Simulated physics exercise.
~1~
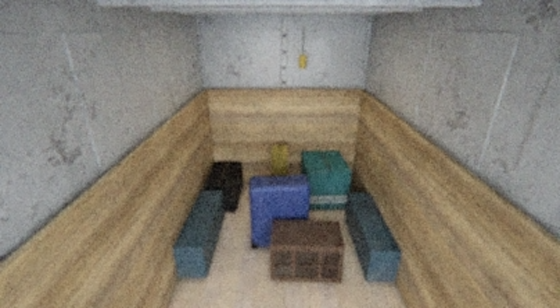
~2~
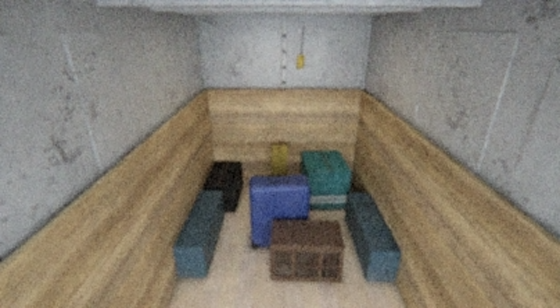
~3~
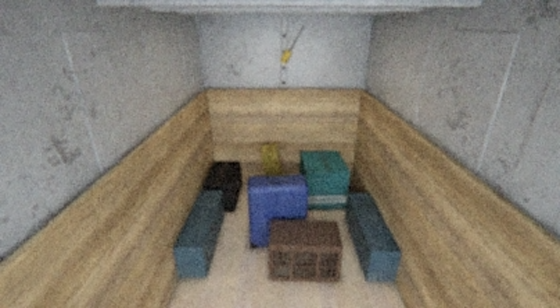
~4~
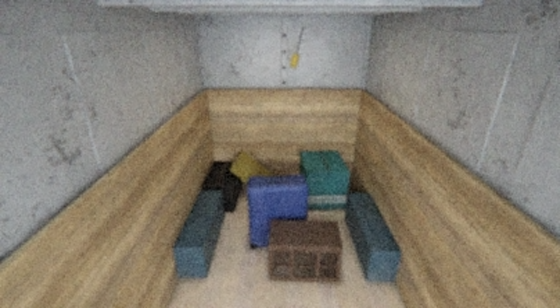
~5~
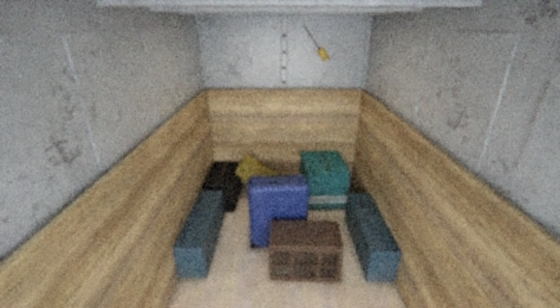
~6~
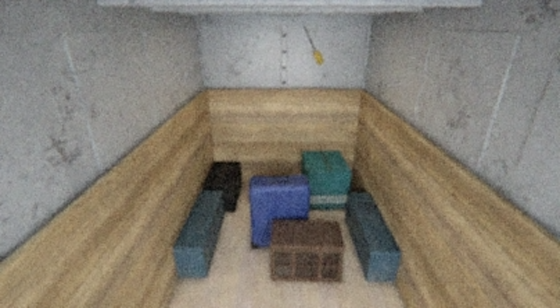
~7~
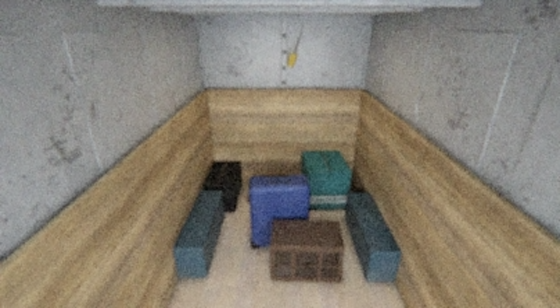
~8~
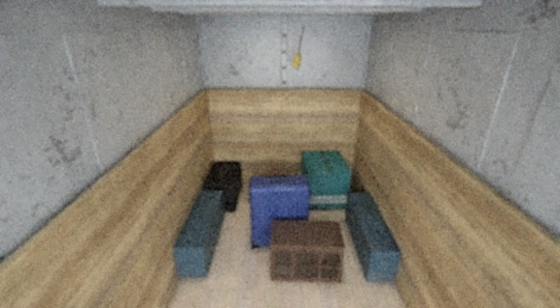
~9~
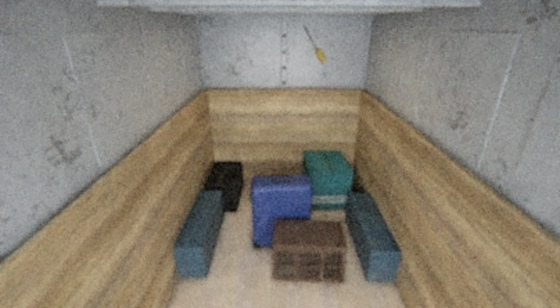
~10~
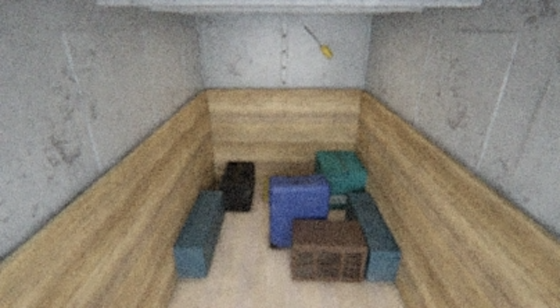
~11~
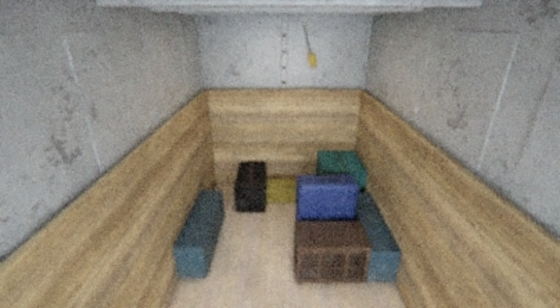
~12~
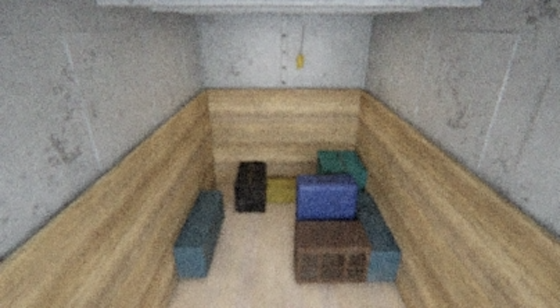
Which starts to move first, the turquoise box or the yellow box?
The yellow box moves first, leaning over to the left while the turquoise box is still in place. The turquoise box only shifts later, when the load slides to the right.
